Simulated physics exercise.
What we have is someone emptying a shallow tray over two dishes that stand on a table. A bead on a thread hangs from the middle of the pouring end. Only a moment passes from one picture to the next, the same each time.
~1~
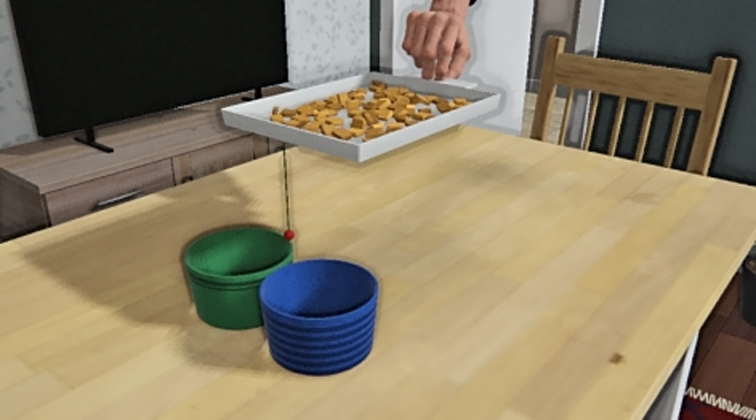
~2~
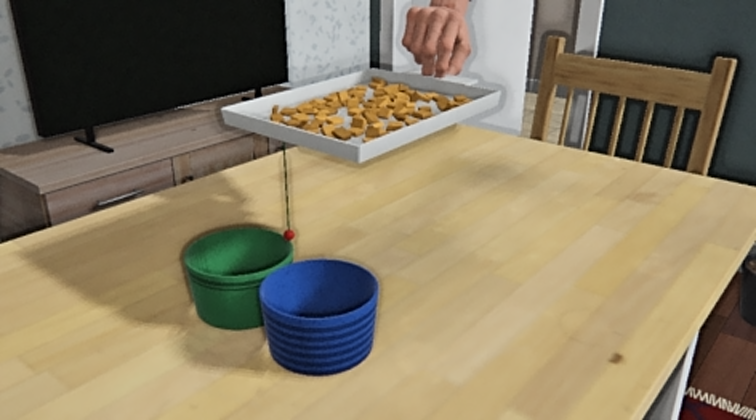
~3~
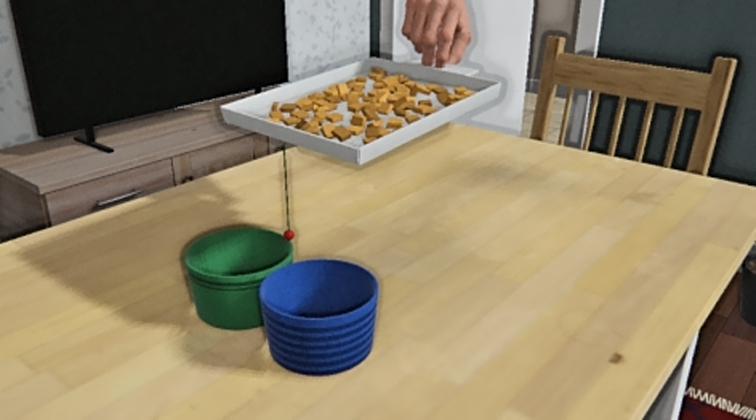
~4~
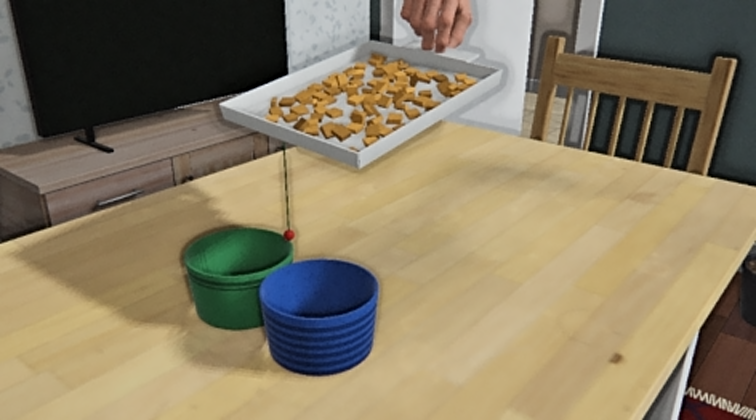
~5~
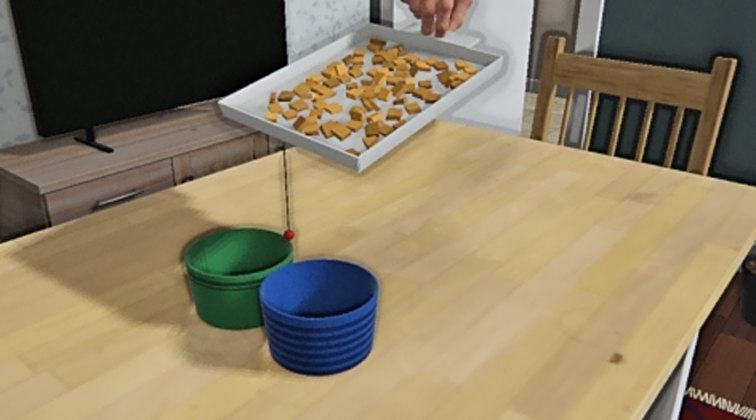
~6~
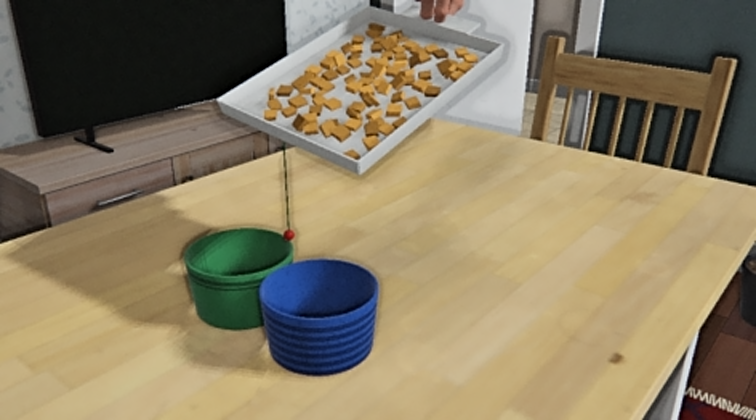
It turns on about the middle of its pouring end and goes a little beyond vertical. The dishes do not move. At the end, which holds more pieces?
Fuller: The right dish.
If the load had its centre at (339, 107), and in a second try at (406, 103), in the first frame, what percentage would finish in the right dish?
First some 80, then 90 per cent.
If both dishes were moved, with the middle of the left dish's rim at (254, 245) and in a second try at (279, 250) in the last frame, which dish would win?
The first try: The right one. The second: The right-hand dish.
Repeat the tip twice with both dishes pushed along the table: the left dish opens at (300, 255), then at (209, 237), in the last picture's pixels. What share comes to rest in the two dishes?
In turn 70 and 40 in a hundred.
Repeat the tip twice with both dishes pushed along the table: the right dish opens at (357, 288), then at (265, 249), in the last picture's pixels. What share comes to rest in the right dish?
Near 70 % and 10 %.
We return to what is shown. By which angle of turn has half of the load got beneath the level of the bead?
At some 110 degrees.
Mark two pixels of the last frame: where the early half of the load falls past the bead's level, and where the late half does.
Early half (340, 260), late half (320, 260).
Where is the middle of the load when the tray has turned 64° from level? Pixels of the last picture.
Near (339, 105).
Just after the last frame, tray tipped steeply; almost all on the tray; just a few in the air.
A moment on, tray tipped past a quarter turn; roughly two thirds on the tray; roughly a third in the right dish; just a few in the left dish; just a few outside both; about a tenth in the air.
Further on, tray tipped past a quarter turn; the larger part in the right dish; about a tenth in the left dish; about a tenth outside both.
When it is over, tray tipped past a quarter turn; the larger part in the right dish; about a tenth in the left dish; about a tenth outside both.
